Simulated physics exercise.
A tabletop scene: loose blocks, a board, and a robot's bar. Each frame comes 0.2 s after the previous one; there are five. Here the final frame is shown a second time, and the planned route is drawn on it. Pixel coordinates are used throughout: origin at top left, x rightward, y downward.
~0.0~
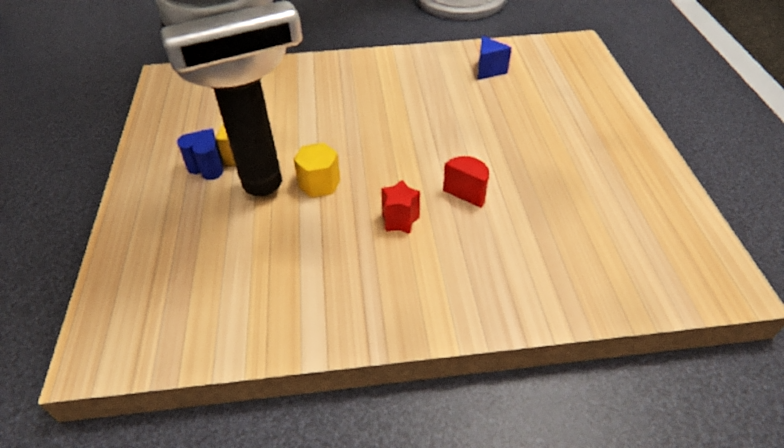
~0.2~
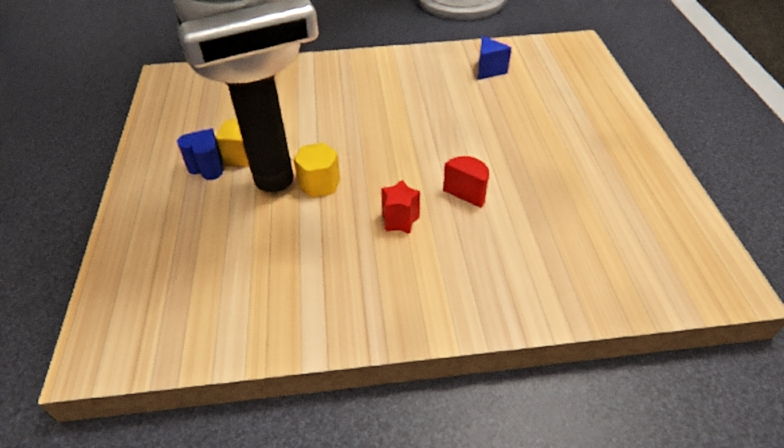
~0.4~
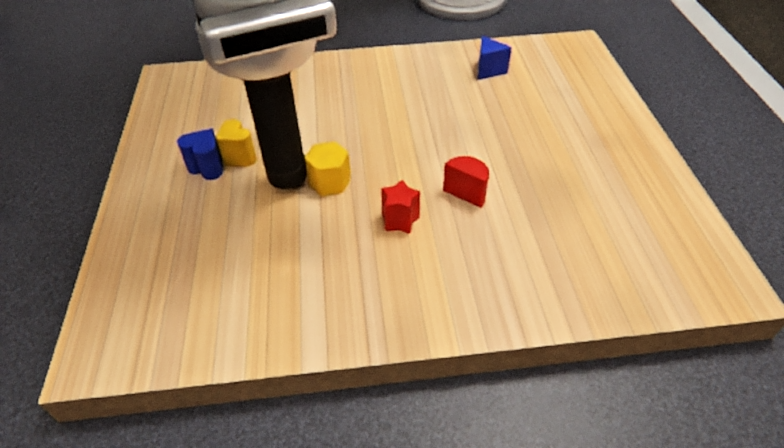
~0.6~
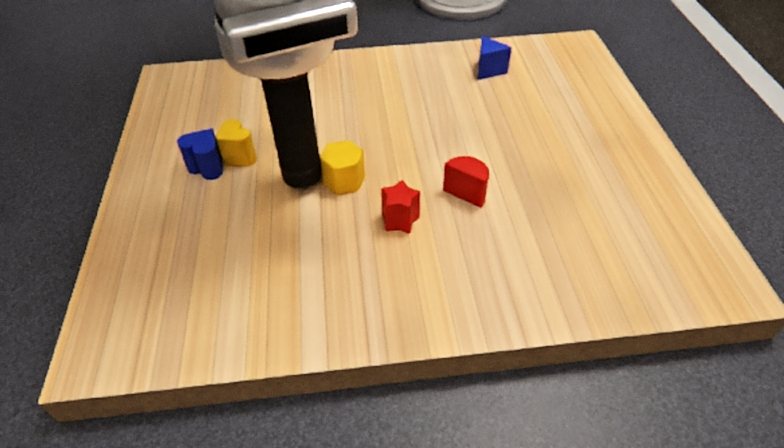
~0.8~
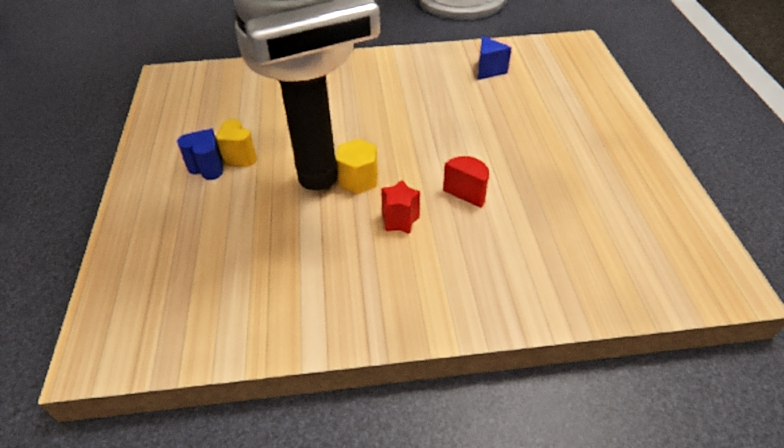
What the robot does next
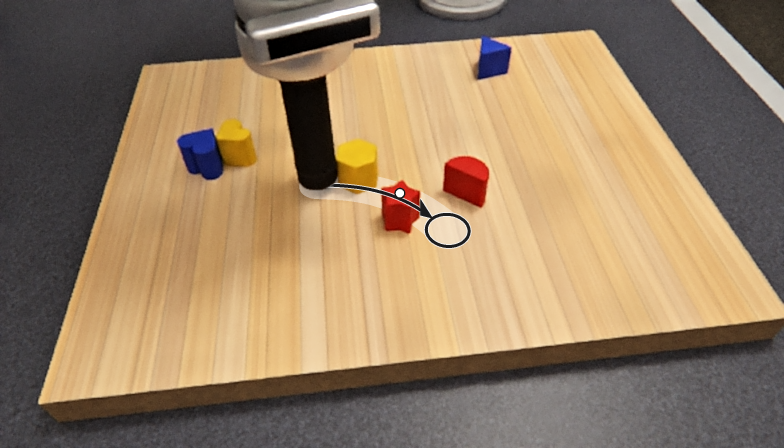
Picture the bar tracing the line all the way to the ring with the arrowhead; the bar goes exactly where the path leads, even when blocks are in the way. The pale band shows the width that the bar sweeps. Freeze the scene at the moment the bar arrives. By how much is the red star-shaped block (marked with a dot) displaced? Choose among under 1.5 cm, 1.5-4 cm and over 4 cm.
Between 1.5 and 4 cm.
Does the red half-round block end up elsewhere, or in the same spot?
It keeps its position.
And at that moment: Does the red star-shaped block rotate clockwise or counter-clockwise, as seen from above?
It swings round clockwise.
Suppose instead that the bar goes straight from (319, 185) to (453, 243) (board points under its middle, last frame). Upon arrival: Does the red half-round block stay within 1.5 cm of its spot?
That would be a yes.
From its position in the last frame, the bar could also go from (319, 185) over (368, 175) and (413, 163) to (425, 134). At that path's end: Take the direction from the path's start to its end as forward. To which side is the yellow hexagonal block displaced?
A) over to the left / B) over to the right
My pick is B.
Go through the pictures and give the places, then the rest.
In the first frame, lower end of the bar at (263, 183), tops of blocks, yellow hexagonal block at (315, 156), red star-shaped block at (400, 193), red half-round block at (470, 165).
In the second frame, bar at (274, 179), blocks as before.
In the third frame, bar at (288, 176), yellow hexagonal block at (326, 154).
In the fourth frame, bar at (302, 176), yellow hexagonal block at (342, 153).
In the fifth frame, bar at (318, 178), yellow hexagonal block at (357, 152), red star-shaped block at (400, 193), red half-round block at (470, 165).
The drawn path runs from (319, 185) over (367, 189) and (410, 204) to (448, 230); the dot is on the red star-shaped block.
On the path given first. One third of the way, bar at (367, 182); yellow hexagonal block at (399, 145), turned 45° anticlockwise.
Two thirds of the way, bar at (411, 197); yellow hexagonal block at (407, 143), turned 60° anticlockwise; red star-shaped block at (407, 203), turned 35° clockwise.
At the end, bar at (448, 223); yellow hexagonal block at (407, 143), turned 60° anticlockwise; red star-shaped block at (412, 214), turned 85° clockwise; red half-round block not moved.
